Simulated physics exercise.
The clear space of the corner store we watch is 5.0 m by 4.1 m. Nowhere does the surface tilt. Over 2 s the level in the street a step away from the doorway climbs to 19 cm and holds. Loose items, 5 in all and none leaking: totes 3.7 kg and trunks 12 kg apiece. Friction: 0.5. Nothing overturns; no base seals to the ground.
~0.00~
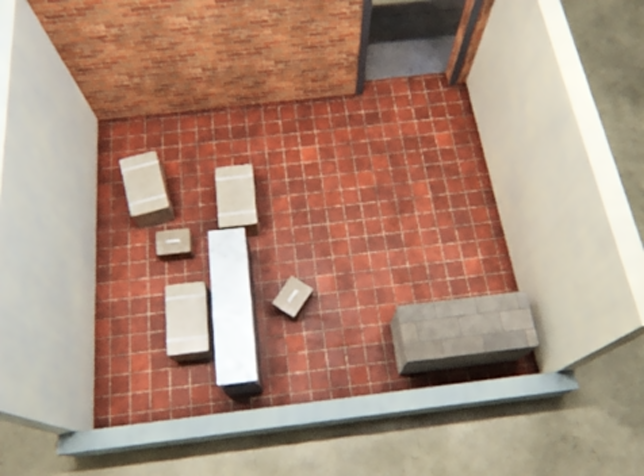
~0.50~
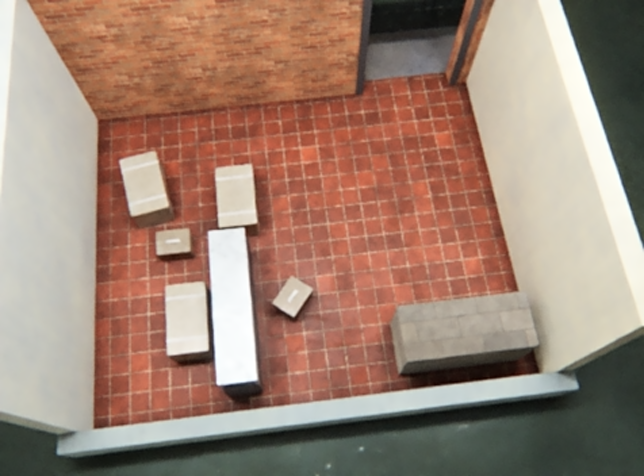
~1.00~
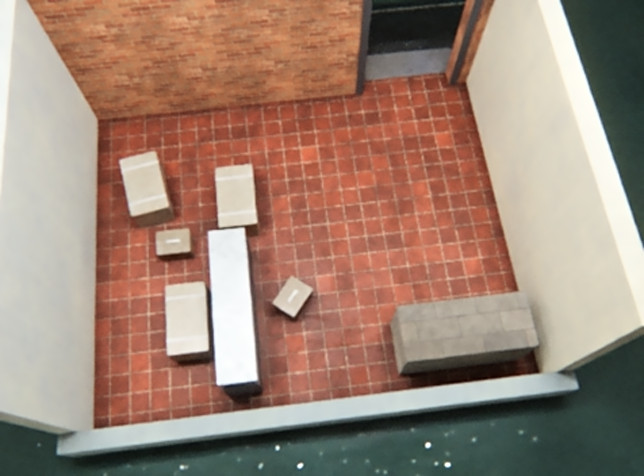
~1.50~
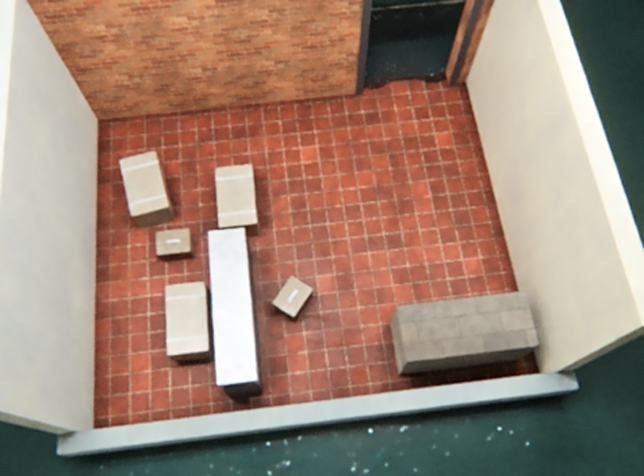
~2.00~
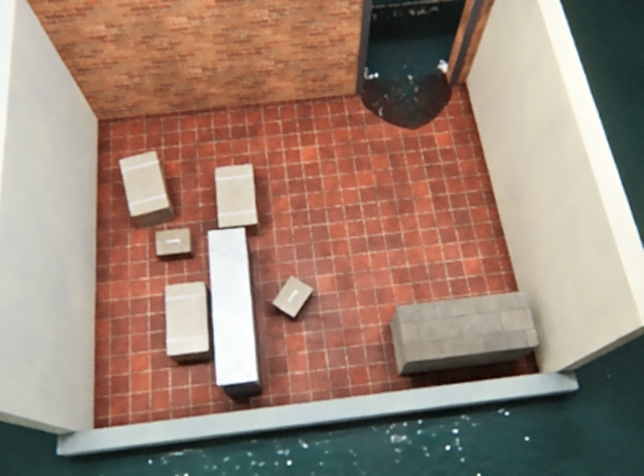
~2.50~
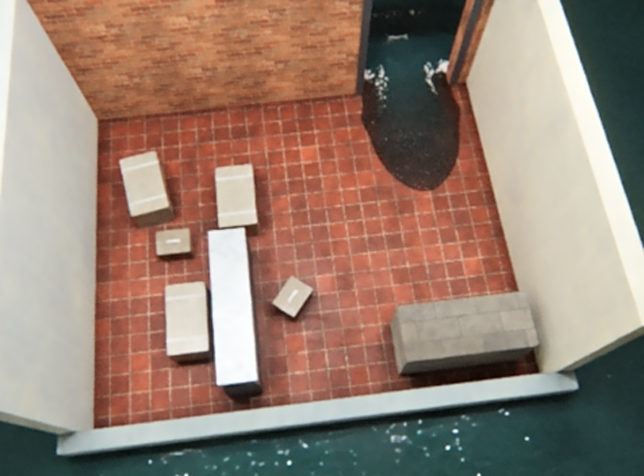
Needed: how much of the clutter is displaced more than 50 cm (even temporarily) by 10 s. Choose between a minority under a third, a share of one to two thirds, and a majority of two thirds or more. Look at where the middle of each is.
A share of one to two thirds.
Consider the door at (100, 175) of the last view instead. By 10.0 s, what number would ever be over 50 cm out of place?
Result: 3 of them.
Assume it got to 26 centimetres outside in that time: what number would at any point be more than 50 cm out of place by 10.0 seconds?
You'd get 2 in that case.
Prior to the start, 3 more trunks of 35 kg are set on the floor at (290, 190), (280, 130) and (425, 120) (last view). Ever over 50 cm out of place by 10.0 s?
First stays within it, second stays within it, third exceeds it.
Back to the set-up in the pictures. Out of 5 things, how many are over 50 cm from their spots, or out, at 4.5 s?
I make it 0 by then.
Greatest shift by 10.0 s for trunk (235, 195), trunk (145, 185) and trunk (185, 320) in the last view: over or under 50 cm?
One by one in that order: Above; below; below.
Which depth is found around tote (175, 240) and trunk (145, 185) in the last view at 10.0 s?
I'd estimate 1 cm for the first and 2 cm for the second.
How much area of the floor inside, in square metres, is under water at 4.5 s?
About 10.0 m2.
After 3.5 s 0 of 5 are over 50 cm from their spots; 0 afloat.
After 4.5 s 0 of 5 are over 50 cm from their spots; 0 afloat.
After 7.0 s 1 of 5 are over 50 cm from their spots; 1 afloat.
After 10.0 s 1 of 5 are over 50 cm from their spots, and 2 have been at some point; 1 afloat.
